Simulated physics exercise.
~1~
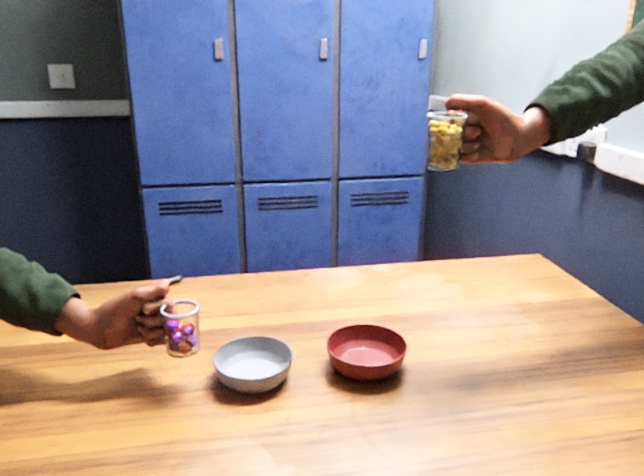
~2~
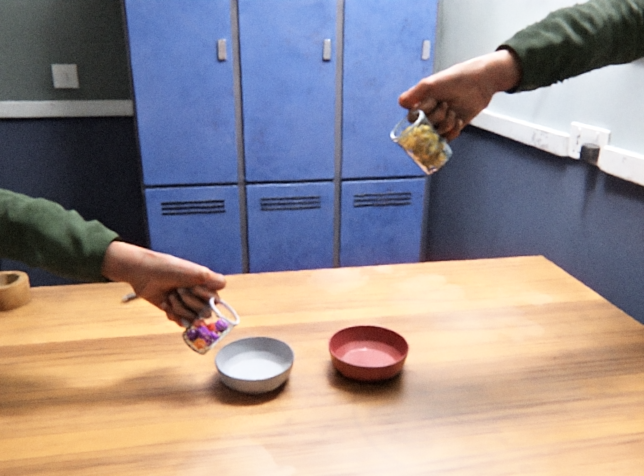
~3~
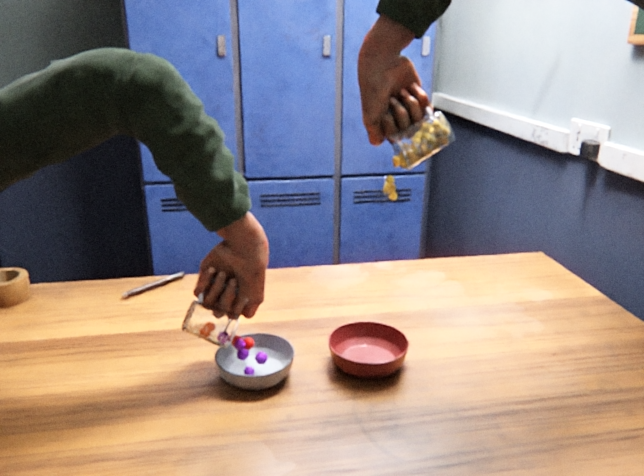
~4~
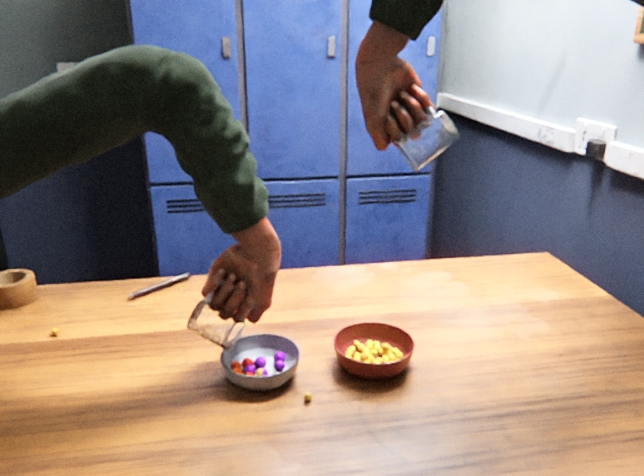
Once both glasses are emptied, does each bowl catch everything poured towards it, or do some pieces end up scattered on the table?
The grey bowl on the left catches all of its pieces. The red bowl on the right gets most of the yellow ones, but a few end up on the table.
